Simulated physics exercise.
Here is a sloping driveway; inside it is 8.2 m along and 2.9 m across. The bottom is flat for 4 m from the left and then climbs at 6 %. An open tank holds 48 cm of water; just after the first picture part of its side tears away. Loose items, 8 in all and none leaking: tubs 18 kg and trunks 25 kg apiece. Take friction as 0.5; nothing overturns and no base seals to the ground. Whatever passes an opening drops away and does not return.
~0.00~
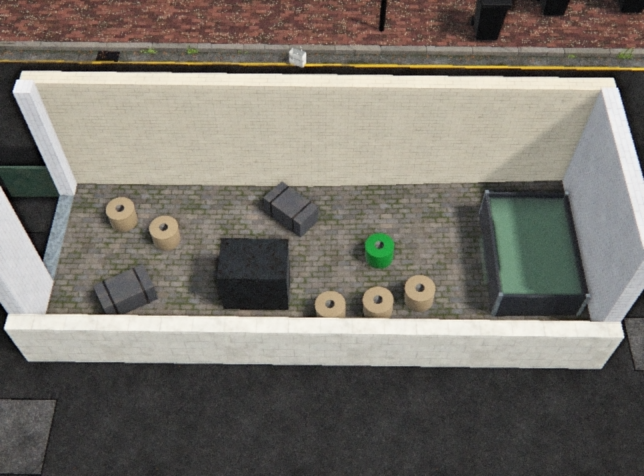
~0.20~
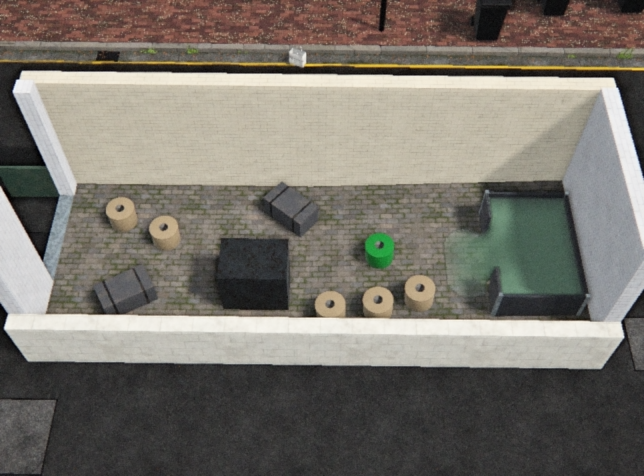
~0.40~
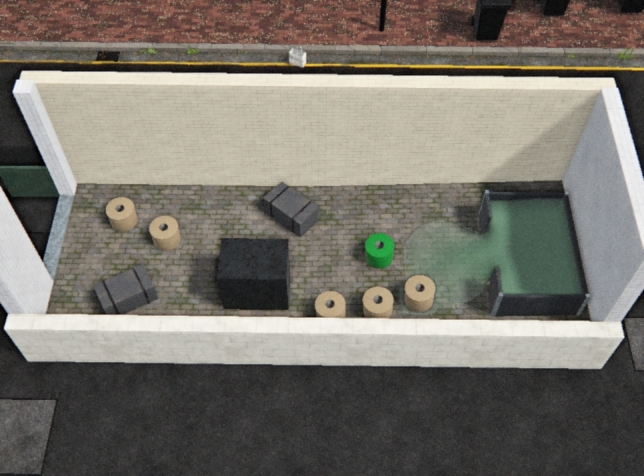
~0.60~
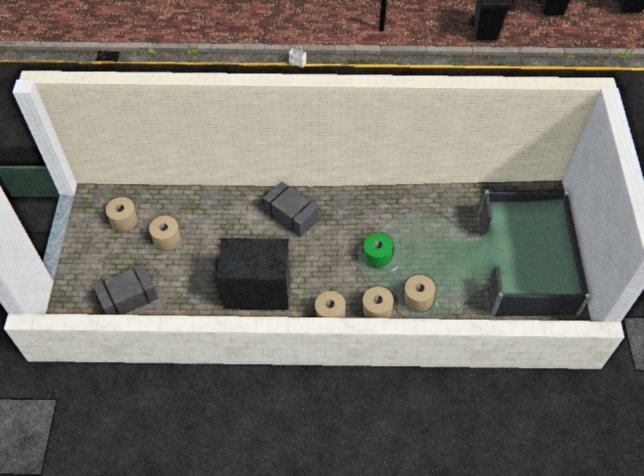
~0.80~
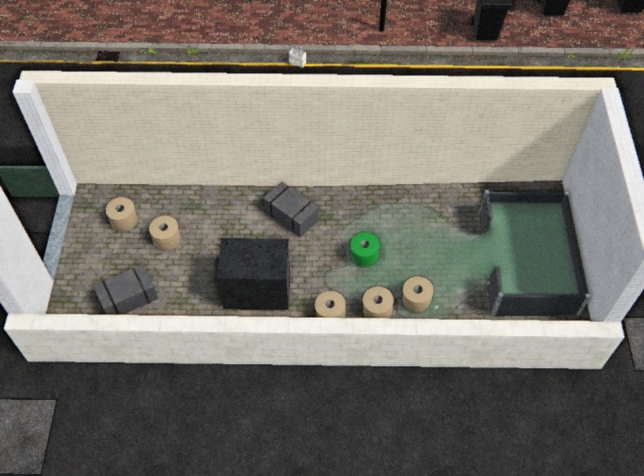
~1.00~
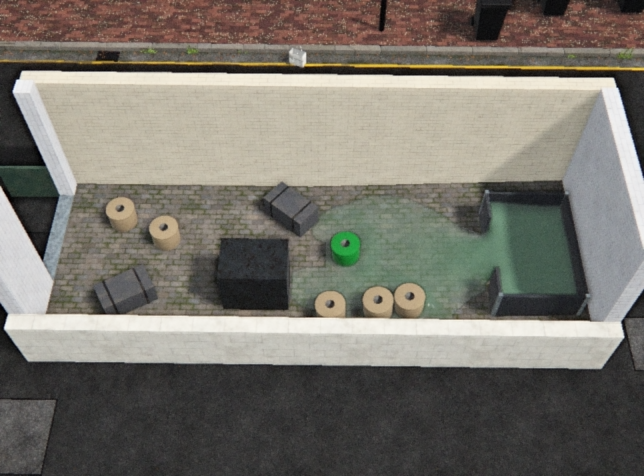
Water spreads leftward from an open tank across paving, shifting the green tub slightly left.
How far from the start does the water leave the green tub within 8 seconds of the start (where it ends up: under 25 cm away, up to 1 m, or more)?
The green tub travels far.
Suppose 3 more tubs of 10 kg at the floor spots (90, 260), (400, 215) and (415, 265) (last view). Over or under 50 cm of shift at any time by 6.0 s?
In turn: Short of it, over, more.
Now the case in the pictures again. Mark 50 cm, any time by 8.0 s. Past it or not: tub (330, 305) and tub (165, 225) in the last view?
In turn: More, short of it.
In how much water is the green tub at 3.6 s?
About 5 cm.
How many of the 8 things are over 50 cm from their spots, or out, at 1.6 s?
2 of them.
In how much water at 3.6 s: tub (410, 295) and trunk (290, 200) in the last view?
Roughly 12 and 9 cm.
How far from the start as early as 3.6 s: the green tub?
About 300 cm.
After 1.6 s the green tub is near (287, 240), 1.5 m from its start, aground; 0 of 8 are out; 0 afloat.
After 3.6 s the green tub is near (185, 232), 3.1 m from its start, aground; 0 of 8 are out; 3 afloat.
After 5.6 s the green tub is near (185, 232), 3.1 m from its start, aground; 0 of 8 are out; 0 afloat.
After 8.0 s the green tub is near (185, 232), 3.1 m from its start, aground; 1 of 8 are out; 1 afloat.
